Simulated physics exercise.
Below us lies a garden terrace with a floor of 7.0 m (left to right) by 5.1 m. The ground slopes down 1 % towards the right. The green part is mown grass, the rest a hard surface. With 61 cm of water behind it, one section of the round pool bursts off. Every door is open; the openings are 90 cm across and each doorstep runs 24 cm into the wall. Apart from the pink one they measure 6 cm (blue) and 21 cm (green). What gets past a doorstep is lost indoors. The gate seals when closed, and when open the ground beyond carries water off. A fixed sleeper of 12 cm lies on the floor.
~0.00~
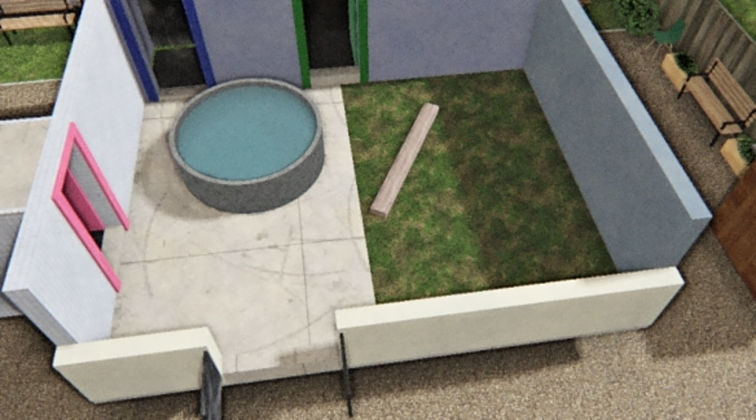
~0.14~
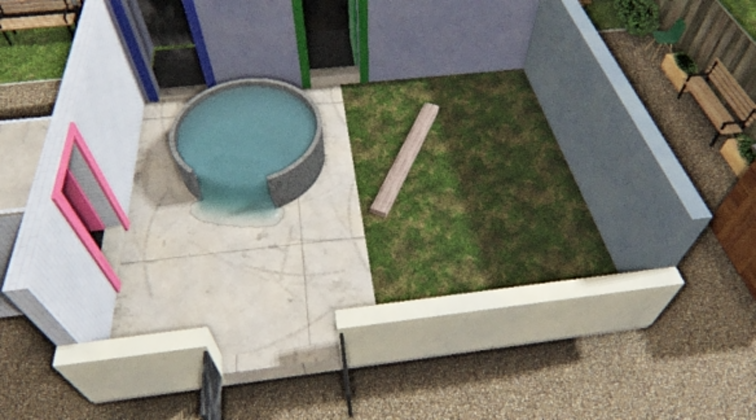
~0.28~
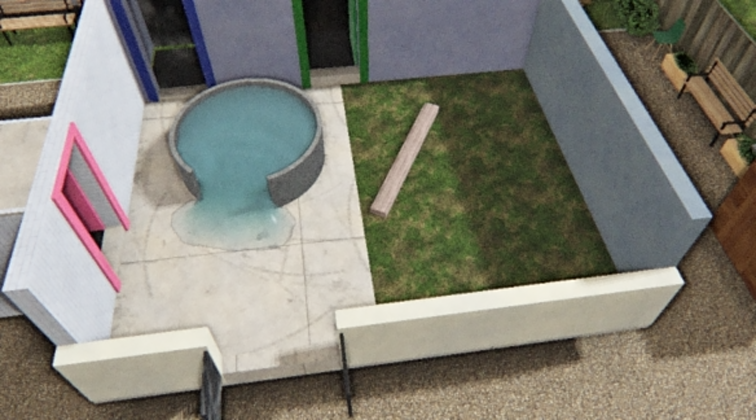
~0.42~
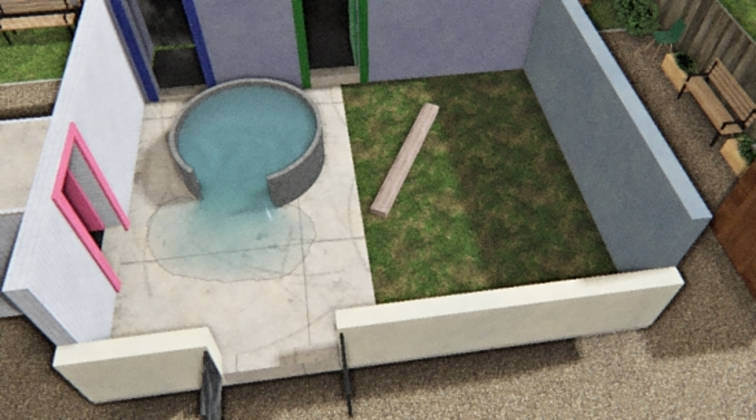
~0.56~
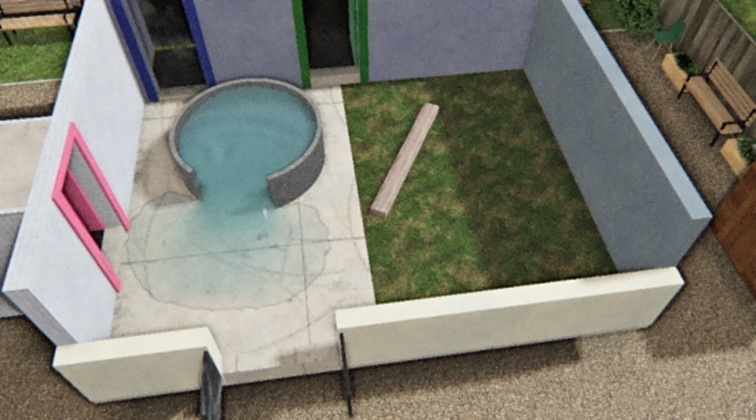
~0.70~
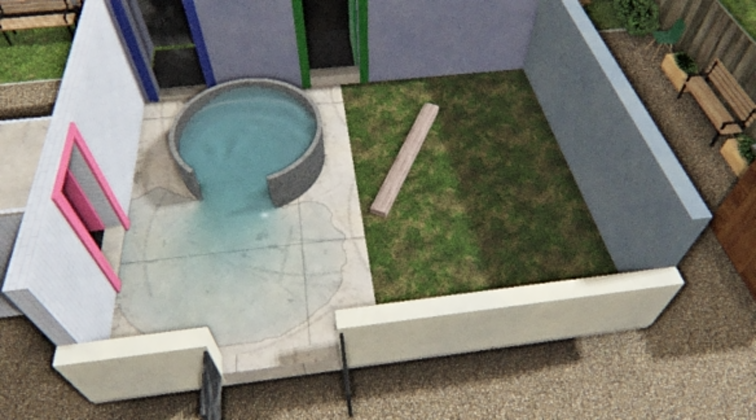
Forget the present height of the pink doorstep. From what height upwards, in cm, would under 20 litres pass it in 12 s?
Some 13.5 cm above the ground.
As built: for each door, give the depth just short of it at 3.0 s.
Depths in cm: Pink 17, blue 0, green 0.
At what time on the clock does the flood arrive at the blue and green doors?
Blue 4.5 s, green 7.0 s.
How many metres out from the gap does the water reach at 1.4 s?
Some 3.2 m out.
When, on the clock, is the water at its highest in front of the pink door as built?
At about 3.0 s.
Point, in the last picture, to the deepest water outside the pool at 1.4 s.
Around (106, 370).
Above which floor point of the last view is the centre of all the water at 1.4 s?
At about (241, 194).
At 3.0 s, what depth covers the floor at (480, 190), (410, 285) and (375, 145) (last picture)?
About 0, 4 and 0 cm.
After 1.4 s water covers 25 % of the floor, deepest (40 cm) near (106, 370); 13 cm at the pink door, 0 litres in over its 16 cm doorstep.
After 3.0 s water covers 30 % of the floor, deepest (24 cm) near (184, 299); 17 cm at the pink door, 3 litres in over its 16 cm doorstep.
After 12.0 s water covers 90 % of the floor, deepest (7 cm) near (597, 307); 3 cm at the pink door, 7 litres in over its 16 cm doorstep.
At the pink door as built, the water arrived by 0.7 s and peaked near 17 cm at 3.0 s.
With a doorstep of 11.5 cm, 37 litres would have come in within the 12 s; with 15.5 cm, 9 litres. So under 20 litres takes about 13.5 cm.
